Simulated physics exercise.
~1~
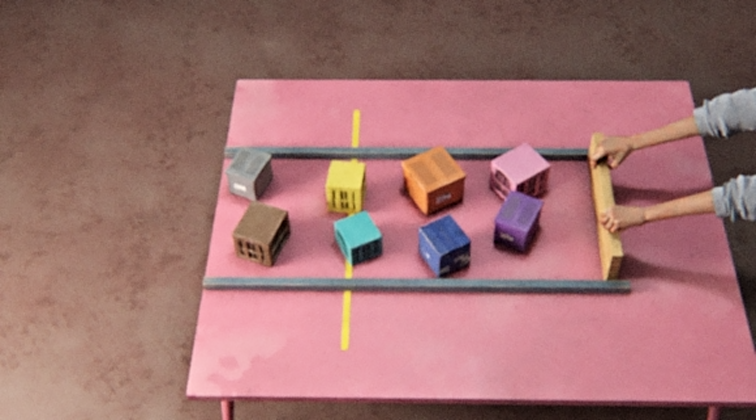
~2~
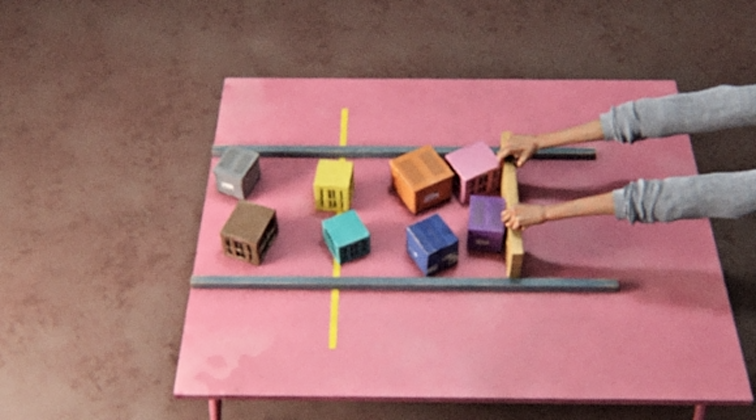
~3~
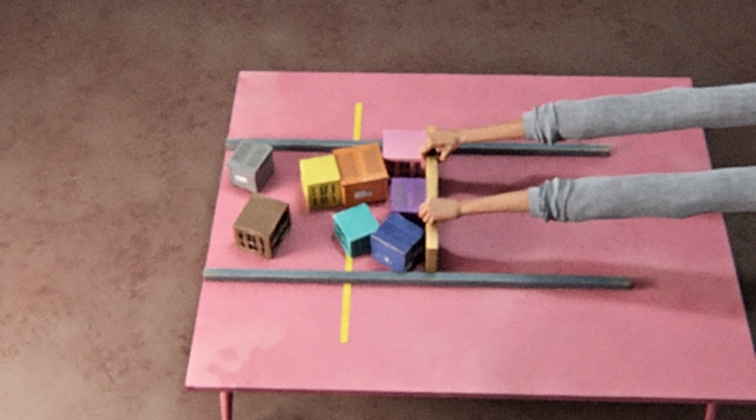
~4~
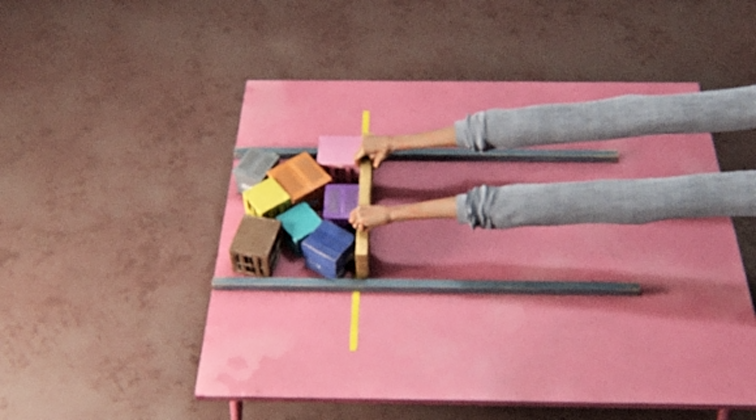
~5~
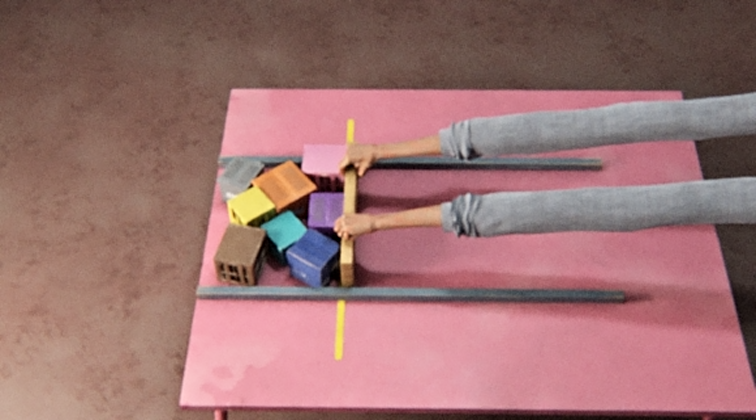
On a pink table against a brown floor, seen from above by a slightly swaying camera, eight small crates sit scattered between two dark rails. Grey and brown ones stand at the left, yellow and teal near a yellow tape line, and orange, blue, pink and purple farther right. Two grey-sleeved arms push an upright wooden plank leftward, gathering the pink and purple crates first. The orange and blue ones are swept along next, crowding the yellow and teal. The plank stops at the tape, with every crate bunched at the left, still on the table.
